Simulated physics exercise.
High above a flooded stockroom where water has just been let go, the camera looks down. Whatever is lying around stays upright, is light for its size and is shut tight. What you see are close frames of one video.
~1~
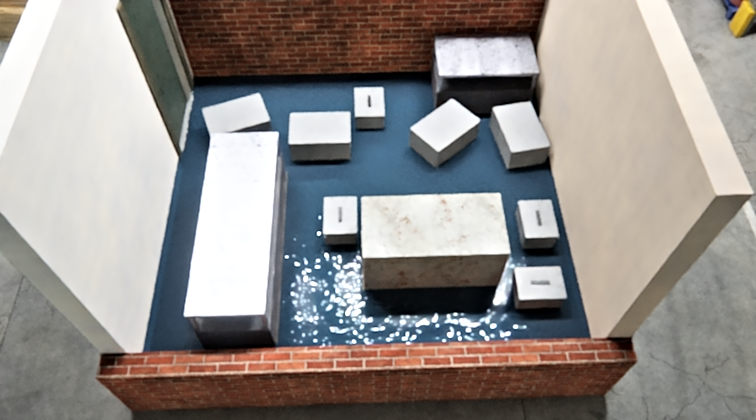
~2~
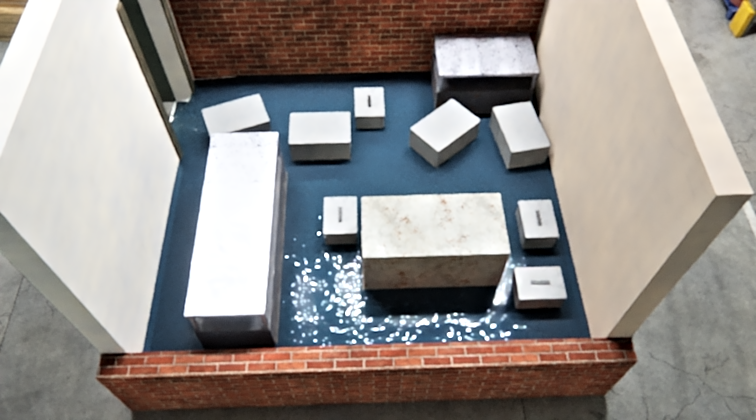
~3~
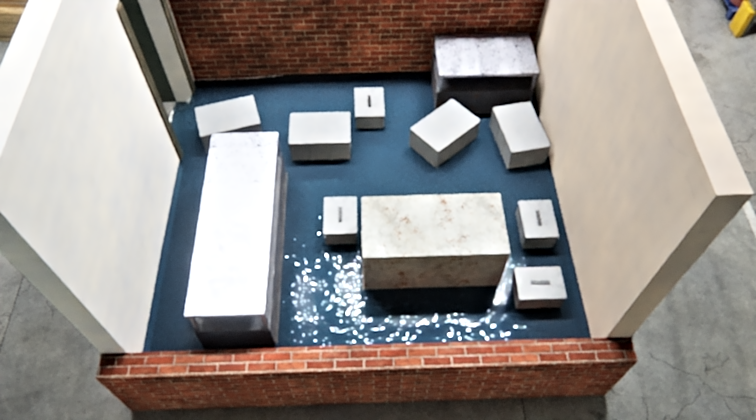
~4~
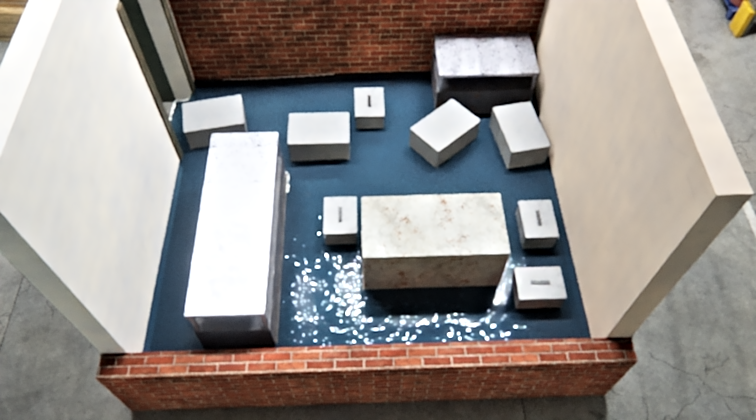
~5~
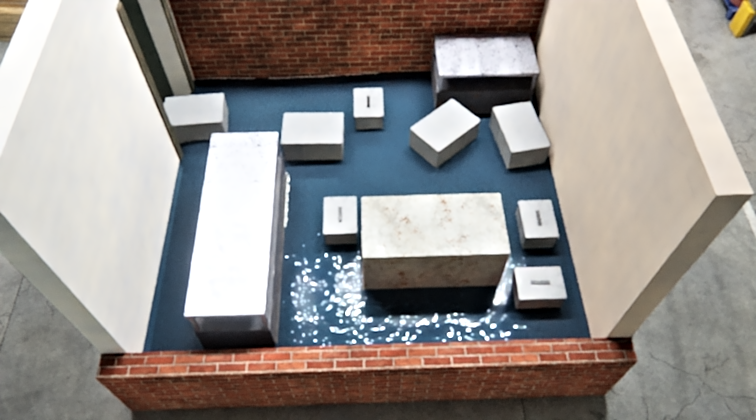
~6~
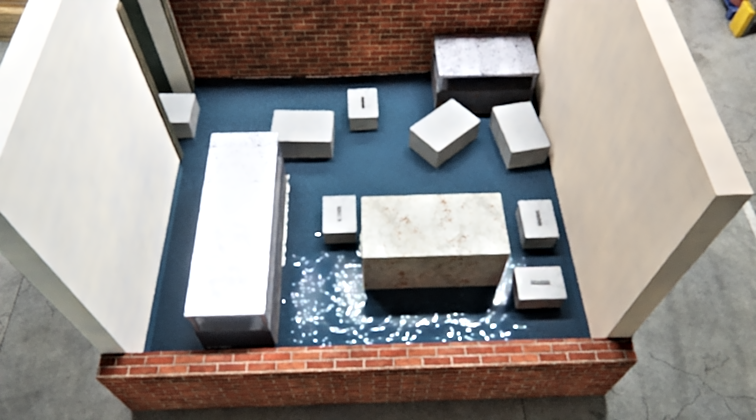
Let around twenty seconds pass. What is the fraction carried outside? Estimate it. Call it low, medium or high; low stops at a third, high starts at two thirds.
Medium.
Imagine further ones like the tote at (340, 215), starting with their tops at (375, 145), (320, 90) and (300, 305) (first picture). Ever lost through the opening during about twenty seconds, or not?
Sure - one by one that's out of the room, then out of the room, then in the room.
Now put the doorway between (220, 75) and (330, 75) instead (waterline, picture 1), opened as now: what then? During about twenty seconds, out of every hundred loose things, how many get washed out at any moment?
I reckon close to 60 per cent.
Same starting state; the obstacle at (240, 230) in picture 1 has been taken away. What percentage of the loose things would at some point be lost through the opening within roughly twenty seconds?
About 50%.
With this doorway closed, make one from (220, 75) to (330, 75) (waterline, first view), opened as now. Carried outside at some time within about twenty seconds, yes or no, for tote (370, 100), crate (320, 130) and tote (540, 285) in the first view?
One after the other: Out, carried outside, kept in.
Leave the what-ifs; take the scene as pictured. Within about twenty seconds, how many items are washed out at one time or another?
The answer is 5.
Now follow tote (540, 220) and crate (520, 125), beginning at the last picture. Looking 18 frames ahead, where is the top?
Expect the tops close to (499, 182) and (484, 124).
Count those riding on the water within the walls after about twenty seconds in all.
The tally stands at 3.
A moment on, 1 of 8 are out; 7 afloat.
Next, 3 of 8 are out; 5 afloat.
Later, 4 of 8 are out; 4 afloat.
In the end, 5 of 8 are out; 3 afloat.
